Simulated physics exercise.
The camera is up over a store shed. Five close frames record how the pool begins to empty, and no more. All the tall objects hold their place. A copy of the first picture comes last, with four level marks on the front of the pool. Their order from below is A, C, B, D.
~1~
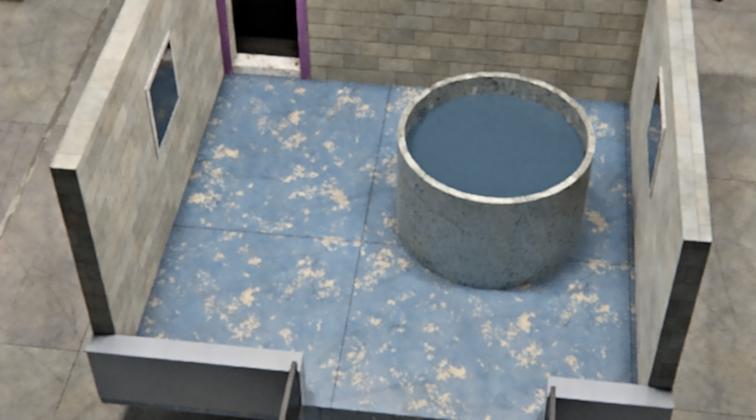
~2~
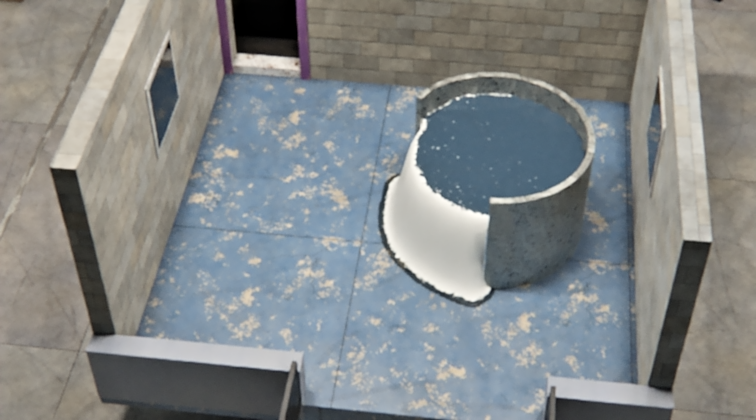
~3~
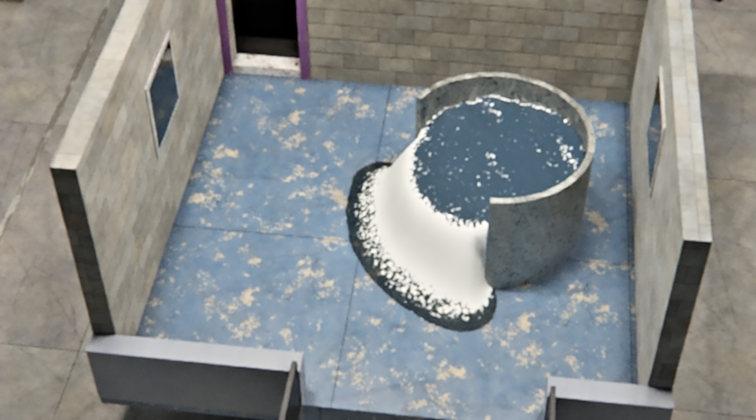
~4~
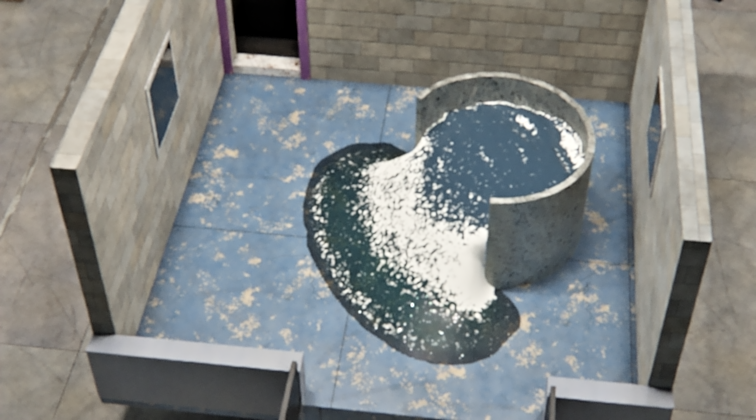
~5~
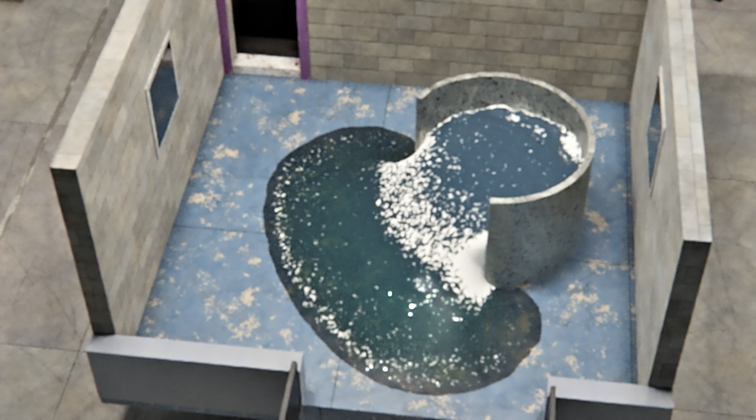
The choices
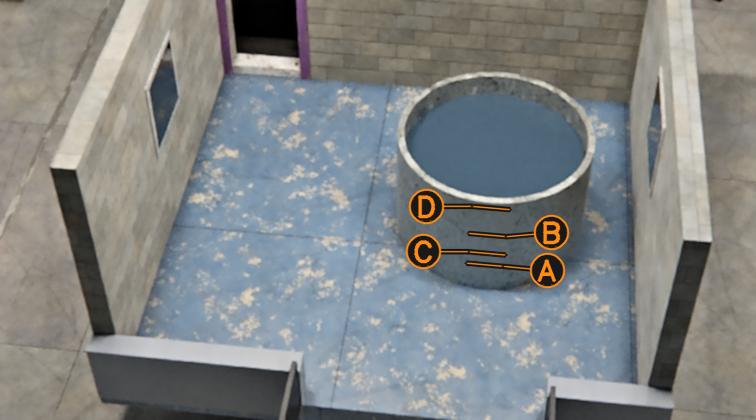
Water sits level in a round grey tank at the right of a roofless store shed, seen from a fixed camera high above. Pale block walls, a purple-framed doorway at the back and a low front wall with a gap enclose a patchy blue floor. The tank's left side opens, and white, foaming water pours out, spreading left and forward in a widening dark green pool.
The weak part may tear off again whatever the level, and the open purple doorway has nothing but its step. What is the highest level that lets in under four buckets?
I would pick mark C.
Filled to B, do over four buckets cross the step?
Yes, that goes wrong.
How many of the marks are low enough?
Two.
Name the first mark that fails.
That would be B.
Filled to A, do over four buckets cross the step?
No, that is safe.
On the marked copy, A at (485, 264); B at (487, 235); C at (486, 253); D at (490, 207); from the bottom up A, C, B, D.
If A is chosen, nothing gets over.
If B is chosen, about 8 bucketfuls get in.
If C is chosen, a splash gets over, under a bucket.
If D is chosen, dozens of bucketfuls pour in.
